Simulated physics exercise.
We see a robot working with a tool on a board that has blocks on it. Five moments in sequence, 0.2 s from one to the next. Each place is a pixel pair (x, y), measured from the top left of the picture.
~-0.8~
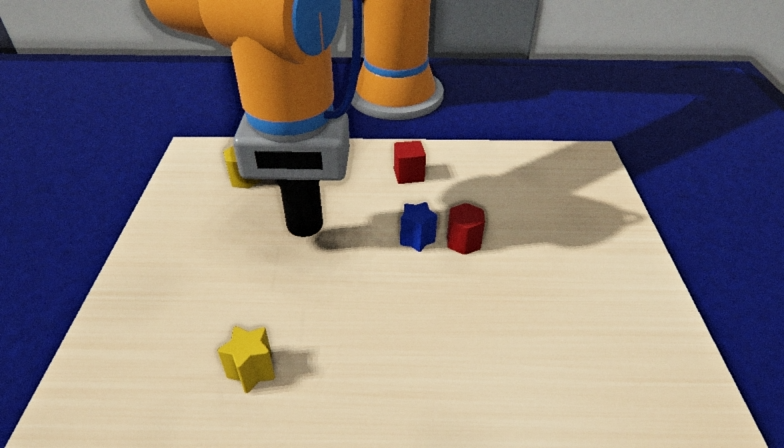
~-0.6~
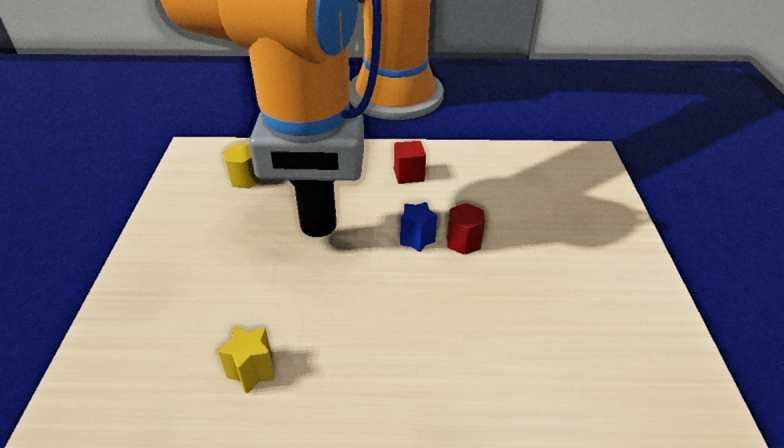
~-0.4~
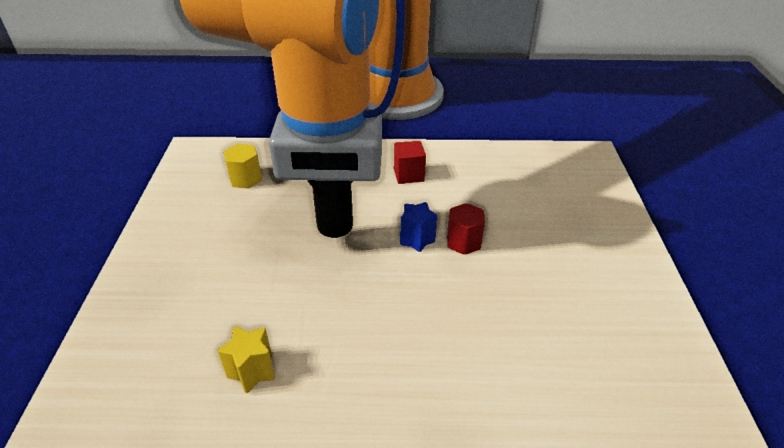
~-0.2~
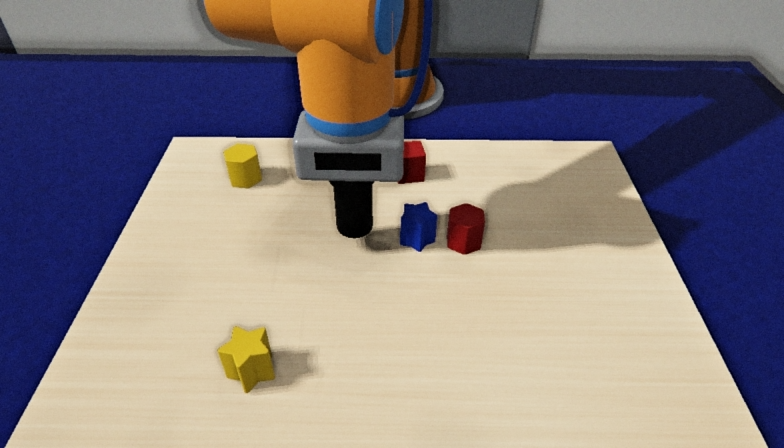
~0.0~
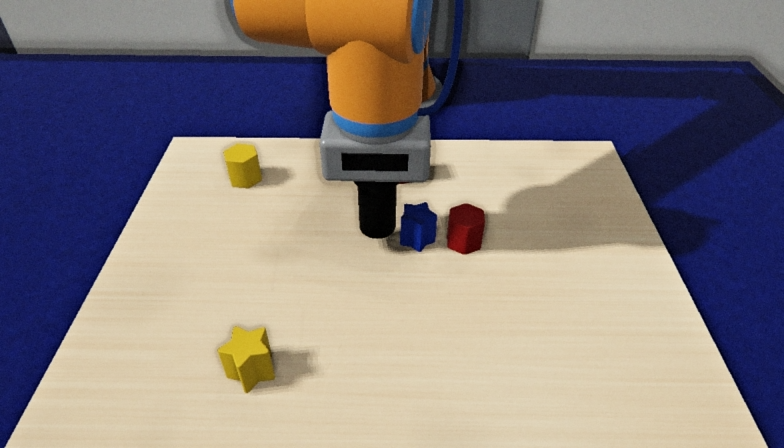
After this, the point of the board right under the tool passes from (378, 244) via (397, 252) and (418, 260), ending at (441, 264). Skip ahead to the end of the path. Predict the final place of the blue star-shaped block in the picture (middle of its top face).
It should be at about (443, 214).
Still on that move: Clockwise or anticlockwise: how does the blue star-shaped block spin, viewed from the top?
Spins counterclockwise.
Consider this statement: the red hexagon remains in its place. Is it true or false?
The statement is false.
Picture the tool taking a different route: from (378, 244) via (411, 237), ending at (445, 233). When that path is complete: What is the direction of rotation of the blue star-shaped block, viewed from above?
That block twists counter-clockwise.
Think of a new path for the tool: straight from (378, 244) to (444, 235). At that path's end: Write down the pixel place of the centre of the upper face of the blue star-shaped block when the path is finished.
When the path ends, it will be at (476, 202).
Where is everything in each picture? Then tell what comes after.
The first picture shows tool's lower end at (305, 226); blue star-shaped block at (418, 212); red hexagon at (467, 215).
The second picture shows tool at (319, 227); blocks still.
The third picture shows tool at (335, 227); blocks still.
The fourth picture shows tool at (355, 227); blocks still.
The fifth picture shows tool at (378, 228); blue star-shaped block at (418, 212); red hexagon at (467, 215).
On the path given first. Halfway along, tool at (408, 241); blue star-shaped block at (432, 214), turned 55° anticlockwise.
At the end, tool at (443, 248); blue star-shaped block at (443, 214), turned 95° anticlockwise; red hexagon at (479, 212).
